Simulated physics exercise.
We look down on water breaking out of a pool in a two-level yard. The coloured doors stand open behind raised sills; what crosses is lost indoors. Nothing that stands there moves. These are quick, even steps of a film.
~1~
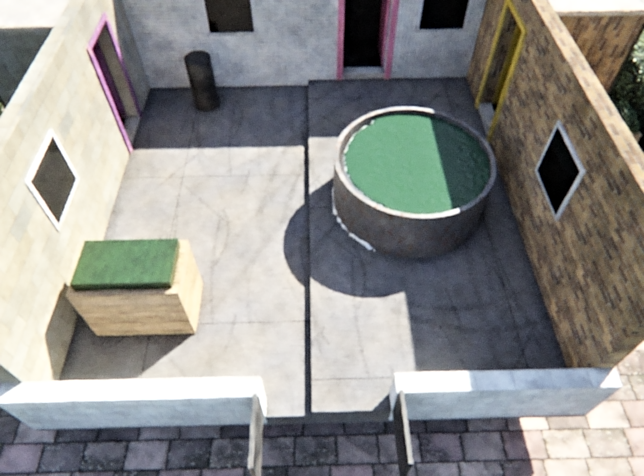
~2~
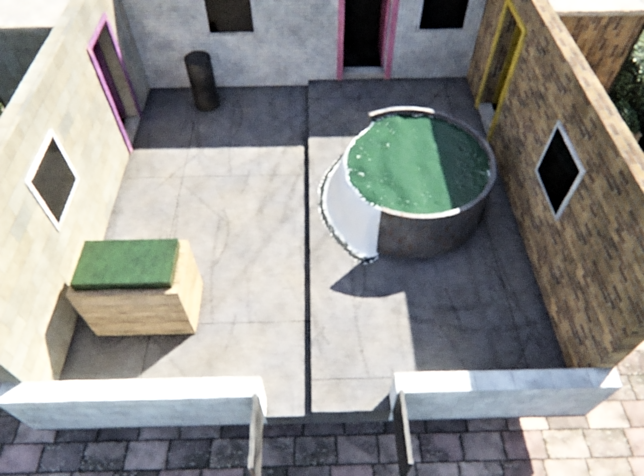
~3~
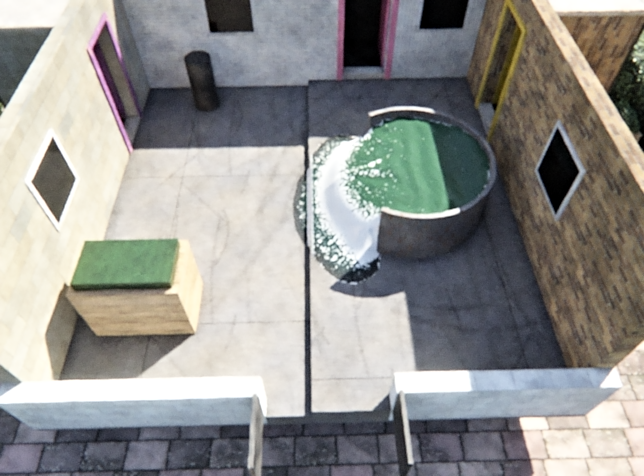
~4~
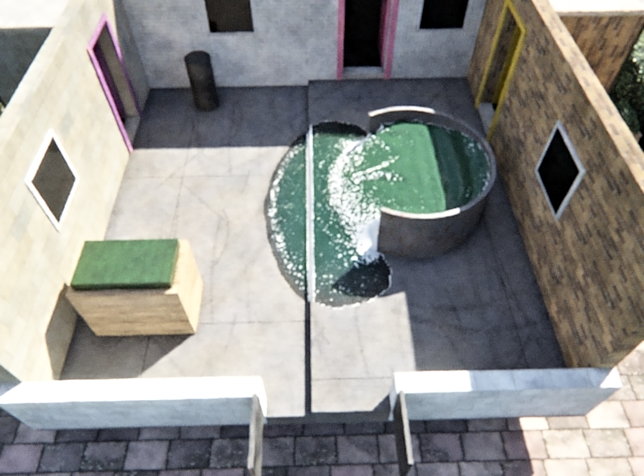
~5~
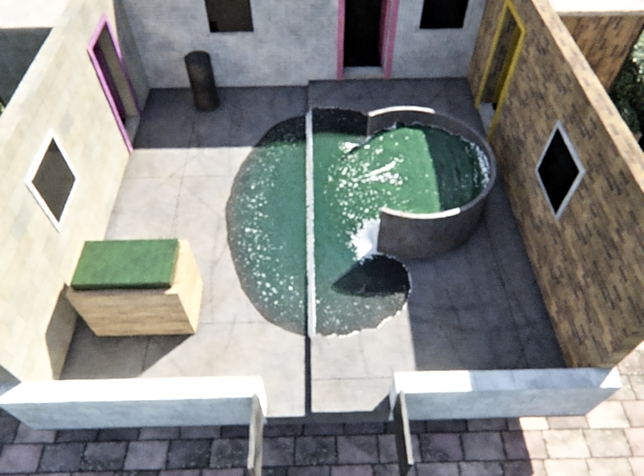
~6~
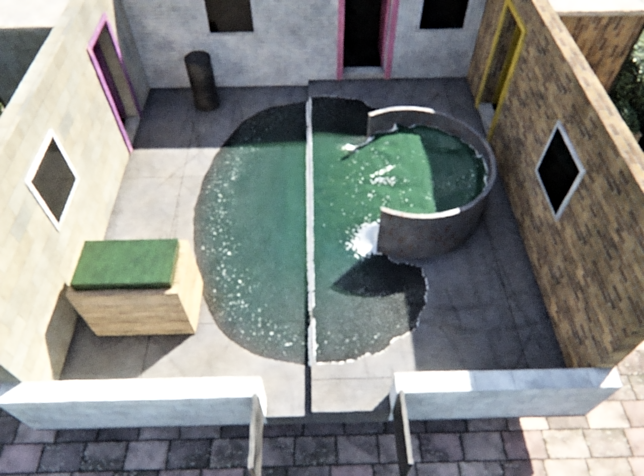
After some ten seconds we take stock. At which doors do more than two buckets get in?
In the end: The yellow door admits no more than that; the pink door admits no more than that; the purple door lets in a lot.
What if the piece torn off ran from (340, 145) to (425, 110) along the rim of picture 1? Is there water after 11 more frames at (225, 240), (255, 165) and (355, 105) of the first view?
As listed: Dry, flooded, awash.
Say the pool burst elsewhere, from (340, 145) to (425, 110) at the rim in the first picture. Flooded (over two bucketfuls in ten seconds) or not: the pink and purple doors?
The pink door lets more in, the purple door floods.
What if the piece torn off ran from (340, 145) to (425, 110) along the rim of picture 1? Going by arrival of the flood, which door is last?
Last comes the one in yellow.
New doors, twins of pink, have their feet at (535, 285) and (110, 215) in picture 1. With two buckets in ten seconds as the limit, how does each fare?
In turn: Is under, goes over.
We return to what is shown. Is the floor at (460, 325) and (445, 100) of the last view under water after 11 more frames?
In turn: Not flooded, dry.
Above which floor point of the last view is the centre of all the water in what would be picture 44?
I would point to (244, 196).
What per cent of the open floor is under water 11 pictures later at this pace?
Close to 60 %.
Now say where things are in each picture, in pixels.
The first frame shows still water in the round pool at (414, 161).
In the second frame, the front is at (367, 259), out from the gap at (338, 190).
In the third frame, water pours out at (338, 190) and has run to (353, 279).
In the fourth frame, water pours out at (338, 193) and has run to (323, 125).
In the fifth frame, the front is at (318, 330), out from the gap at (338, 194).
In the sixth frame, water pours out at (338, 194) and has run to (262, 351).
A moment on, water covers 60 % of the floor; the yellow door not reached, the pink door wet at the sill, nothing in, the purple door under two buckets in.
Next, water covers 60 % of the floor; the yellow door not reached, the pink door wet at the sill, nothing in, the purple door over two buckets in.
Then, water covers 60 % of the floor; the yellow door not reached, the pink door wet at the sill, nothing in, the purple door far over two buckets in.
Later, water covers 80 % of the floor; the yellow door not reached, the pink door wet at the sill, nothing in, the purple door far over two buckets in.
In the end, water covers 80 % of the floor; the yellow door wet at the sill, nothing in, the pink door wet at the sill, nothing in, the purple door far over two buckets in.
